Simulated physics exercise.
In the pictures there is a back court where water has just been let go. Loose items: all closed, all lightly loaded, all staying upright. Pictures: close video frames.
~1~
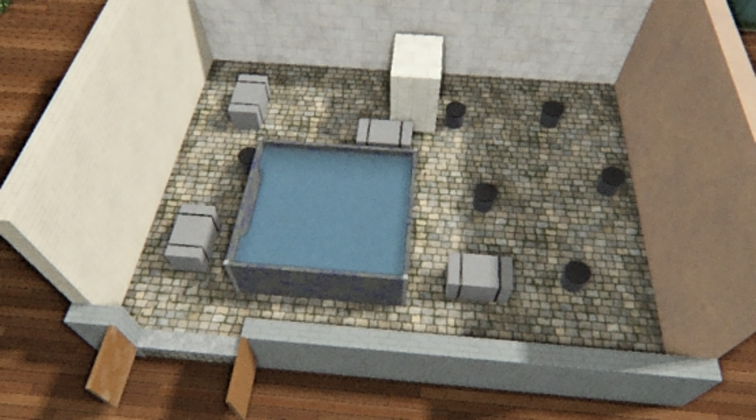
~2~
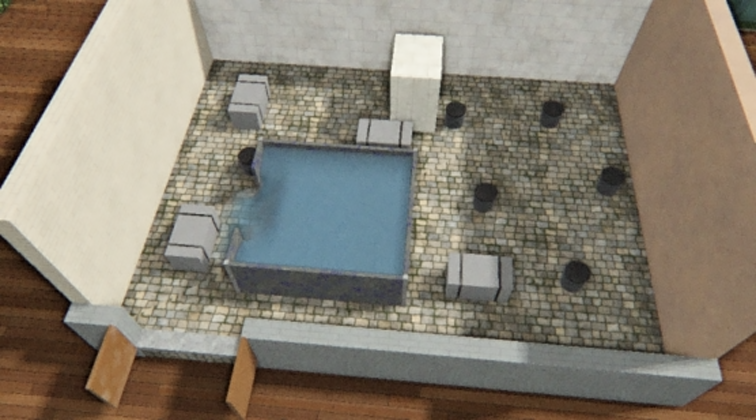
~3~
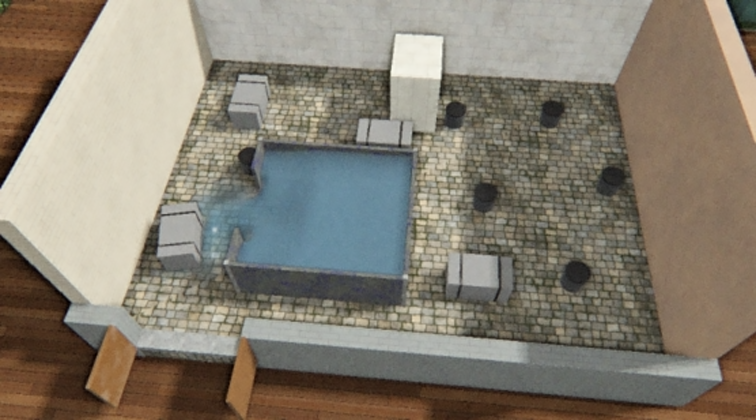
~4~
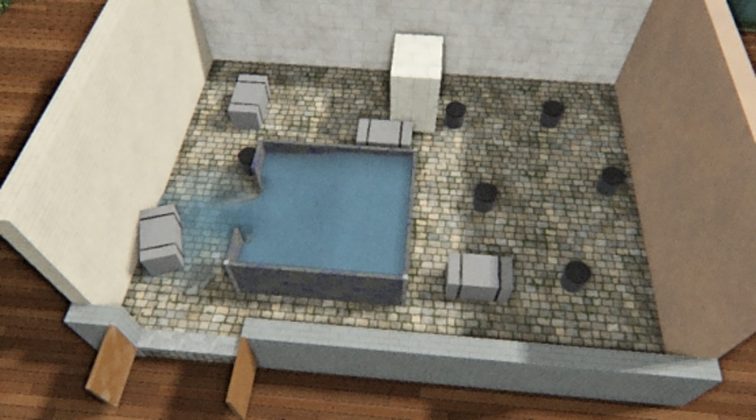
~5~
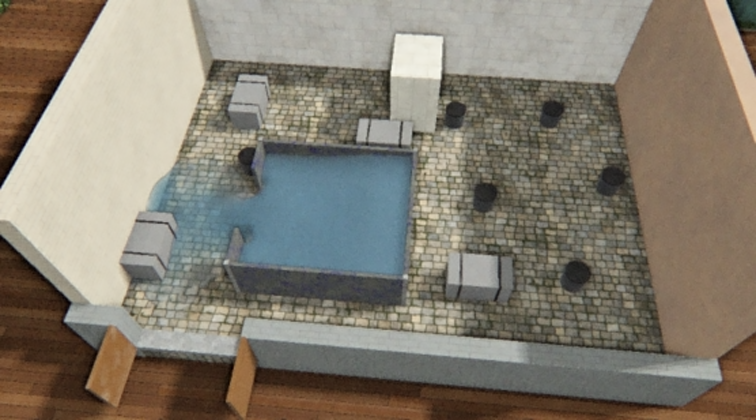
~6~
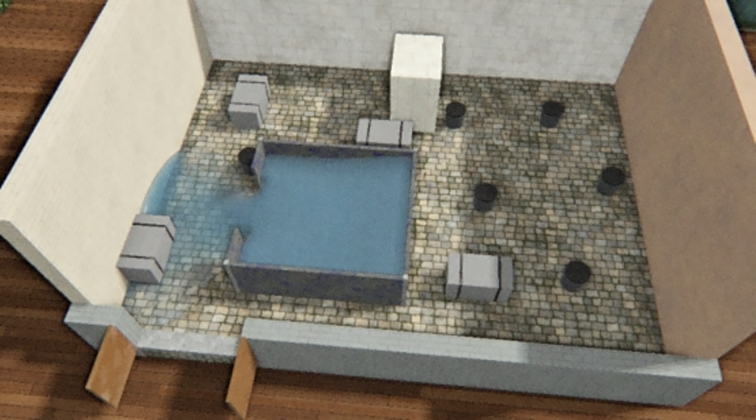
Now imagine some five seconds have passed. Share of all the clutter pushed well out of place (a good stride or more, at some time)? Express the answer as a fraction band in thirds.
Fraction band: Less than 1/3.
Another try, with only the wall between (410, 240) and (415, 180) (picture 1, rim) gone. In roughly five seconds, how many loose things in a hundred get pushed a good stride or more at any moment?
Close to 60 in a hundred.
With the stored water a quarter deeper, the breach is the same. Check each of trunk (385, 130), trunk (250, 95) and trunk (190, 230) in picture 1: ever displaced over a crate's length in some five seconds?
The first one: Doesn't reach it. The second: Reaches it. The third: Reaches it.
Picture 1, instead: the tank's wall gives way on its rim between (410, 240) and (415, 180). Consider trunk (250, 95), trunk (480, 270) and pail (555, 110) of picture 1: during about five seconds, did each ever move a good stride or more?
Here is how they go, in order: Fails to go that far, dislodged that far, and dislodged that far.
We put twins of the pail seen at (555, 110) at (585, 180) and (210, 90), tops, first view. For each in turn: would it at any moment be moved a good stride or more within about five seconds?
Outcome per entry: Stays where it is / gets dislodged.
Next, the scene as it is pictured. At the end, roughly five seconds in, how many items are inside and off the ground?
That number is 3.
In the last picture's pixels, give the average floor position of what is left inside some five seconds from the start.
Their average sits at about pixel (464, 195).
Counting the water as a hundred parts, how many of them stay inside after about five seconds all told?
That comes to roughly 84 parts in a hundred.
A moment on, 1 of 10 are well off their spots; 1 afloat.
Next, 2 of 10 are well off their spots; 0 afloat.
Later, 2 of 10 are well off their spots; 1 afloat.
In the end, 2 of 10 are well off their spots, and 2 have been at some point; 3 afloat.
